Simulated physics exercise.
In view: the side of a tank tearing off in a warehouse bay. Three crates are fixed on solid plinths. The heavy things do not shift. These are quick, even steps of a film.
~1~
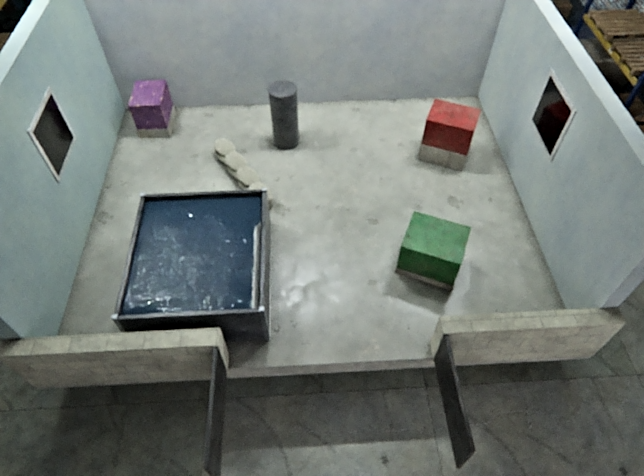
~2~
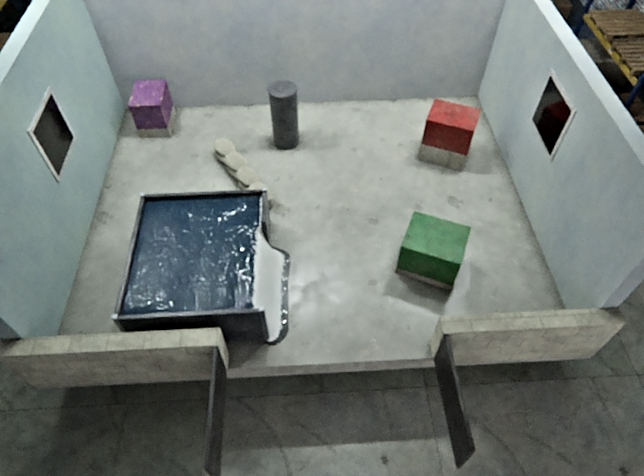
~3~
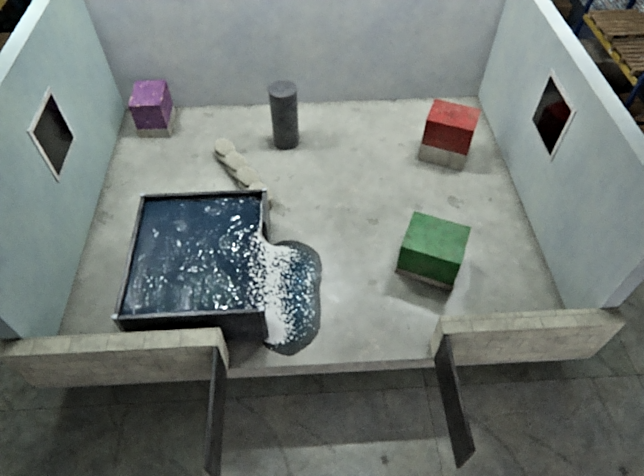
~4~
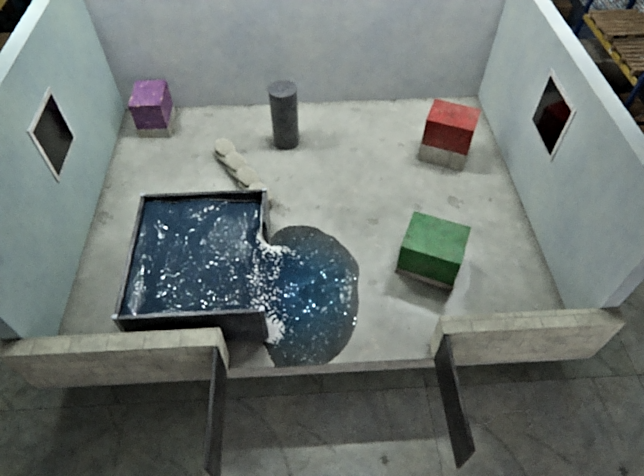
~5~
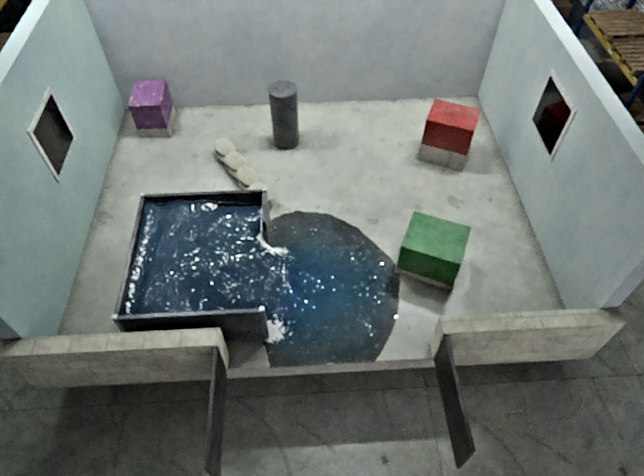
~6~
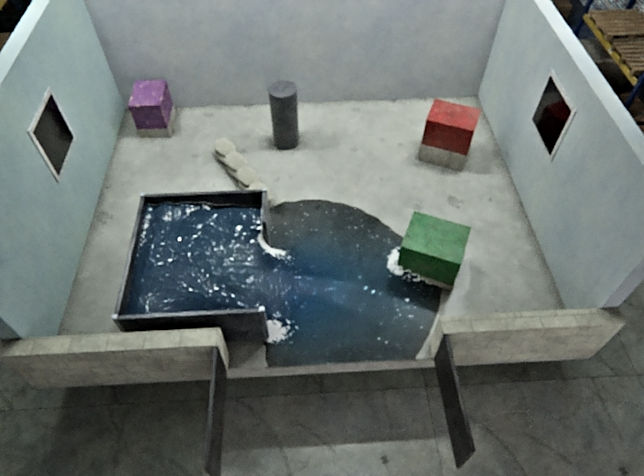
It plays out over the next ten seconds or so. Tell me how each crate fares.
One by one: The green crate is soaked; the red crate keeps dry; the purple crate keeps dry.
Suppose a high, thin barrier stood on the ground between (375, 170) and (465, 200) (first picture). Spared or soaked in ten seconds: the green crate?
One by one: Green crate takes water.
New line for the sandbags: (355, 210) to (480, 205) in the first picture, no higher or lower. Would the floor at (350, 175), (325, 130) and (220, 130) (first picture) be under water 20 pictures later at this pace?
In turn: Clear, not flooded, dry.
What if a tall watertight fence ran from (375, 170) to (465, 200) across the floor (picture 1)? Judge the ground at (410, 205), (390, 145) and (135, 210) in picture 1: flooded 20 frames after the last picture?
One after the other: Covered, free of water, dry.
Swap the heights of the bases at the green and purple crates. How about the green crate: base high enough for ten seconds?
One by one: The green crate is topped.
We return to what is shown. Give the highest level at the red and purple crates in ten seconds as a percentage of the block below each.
About 70 and 60 per cent.
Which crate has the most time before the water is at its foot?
That is the purple one.
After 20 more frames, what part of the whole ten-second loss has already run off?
I make it 60 per cent.
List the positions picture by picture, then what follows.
Still water in the water tank at (198, 251), in the first frame.
Water pours out at (265, 285) and has run to a hidden place, in the second frame.
Water pours out at (265, 285) and has run to a hidden place, in the third frame.
The front is at (351, 264), out from the gap at (265, 286), in the fourth frame.
The front is at (390, 269), out from the gap at (265, 286), in the fifth frame.
Water pours out at (265, 286) and has run to (434, 293), in the sixth frame.
A moment on, water covers 25 % of the floor; the green crate water round its plinth, the red crate not reached, the purple crate not reached.
Next, water covers 35 % of the floor; the green crate water round its plinth, the red crate water round its plinth, the purple crate not reached.
Then, water covers 50 % of the floor; the green crate water round its plinth, the red crate water round its plinth, the purple crate not reached.
Later, water covers 65 % of the floor; the green crate water round its plinth, the red crate water round its plinth, the purple crate not reached.
In the end, water covers 85 % of the floor; the green crate was topped, the red crate stayed above the water, the purple crate stayed above the water.
